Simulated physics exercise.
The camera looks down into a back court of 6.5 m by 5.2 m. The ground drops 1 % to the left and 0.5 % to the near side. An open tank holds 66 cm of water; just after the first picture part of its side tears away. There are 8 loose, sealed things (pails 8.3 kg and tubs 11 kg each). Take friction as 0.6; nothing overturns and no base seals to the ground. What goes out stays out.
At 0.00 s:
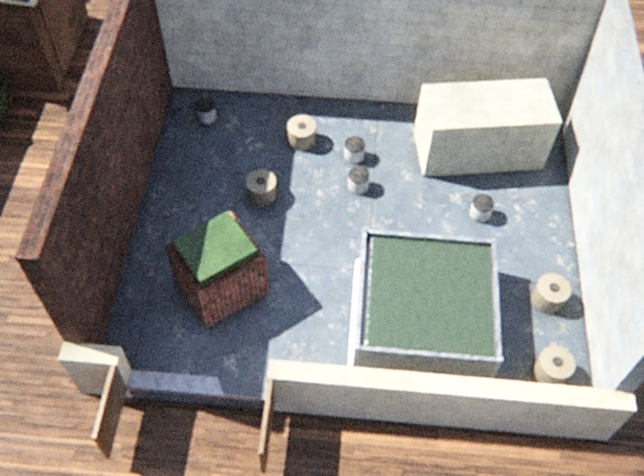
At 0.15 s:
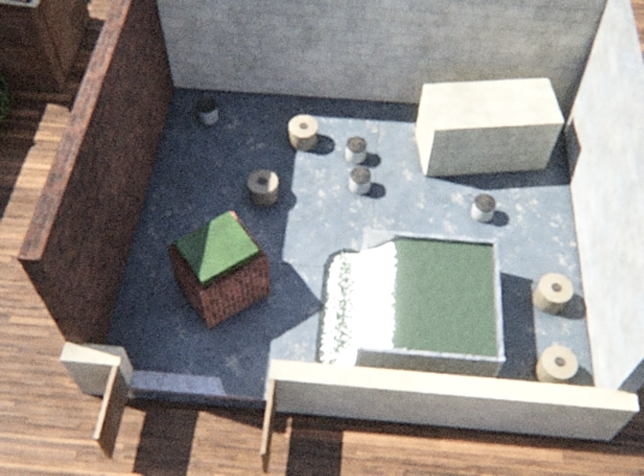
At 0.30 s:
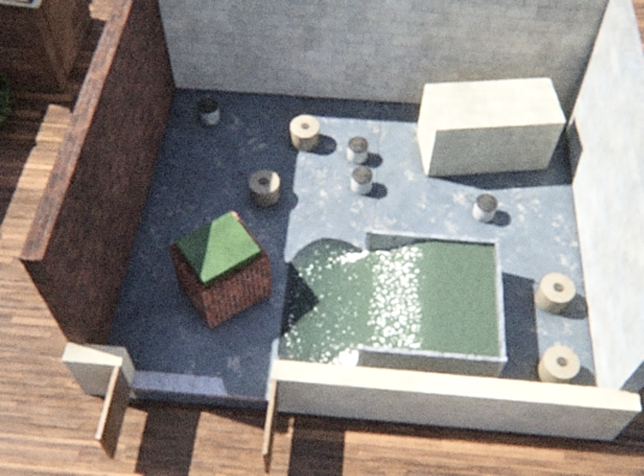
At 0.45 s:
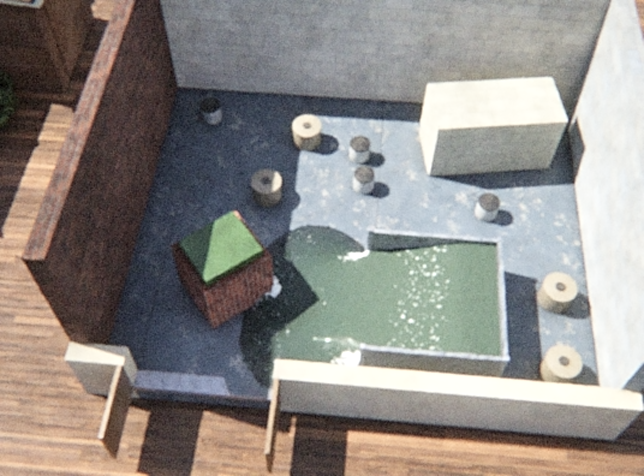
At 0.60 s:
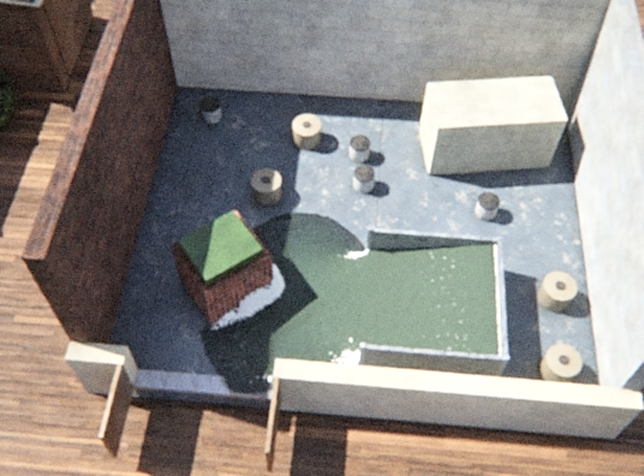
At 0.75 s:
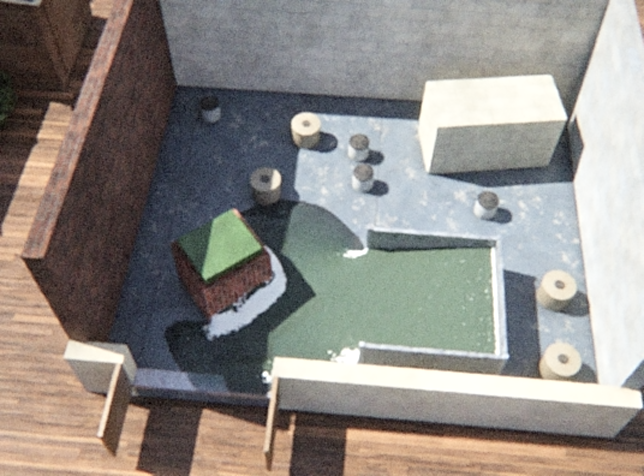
At the start, a square tank of green water stands in a walled court near a small green-roofed brick structure, with pails and tubs scattered around. Water pours from the tank's left side and spreads across the floor, then foams around the brick structure's base, while the pails and tubs stay put.
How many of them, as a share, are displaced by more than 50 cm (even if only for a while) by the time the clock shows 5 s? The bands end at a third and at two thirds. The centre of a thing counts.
That comes to under a third.
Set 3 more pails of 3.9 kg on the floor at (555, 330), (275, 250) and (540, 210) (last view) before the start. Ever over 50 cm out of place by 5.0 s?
In turn: Less, past it, short of it.
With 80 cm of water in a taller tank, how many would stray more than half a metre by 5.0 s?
In that case 3 of them.
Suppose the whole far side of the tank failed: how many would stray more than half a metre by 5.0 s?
In that case 6 of them.
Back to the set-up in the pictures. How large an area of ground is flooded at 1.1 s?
Roughly 10.5 m2.
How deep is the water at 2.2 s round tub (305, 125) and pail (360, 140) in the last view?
Roughly 2 and 0 cm.
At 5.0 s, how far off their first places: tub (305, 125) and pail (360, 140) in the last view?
In turn: 30 cm, 0 cm.
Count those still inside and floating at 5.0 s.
I count 2.
After 1.1 s 0 of 8 are over 50 cm from their spots; 0 afloat.
After 2.2 s 1 of 8 are over 50 cm from their spots; 0 afloat.
After 3.5 s 1 of 8 are over 50 cm from their spots; 2 afloat.
After 5.0 s 1 of 8 are over 50 cm from their spots, and 1 have been at some point; 2 afloat.
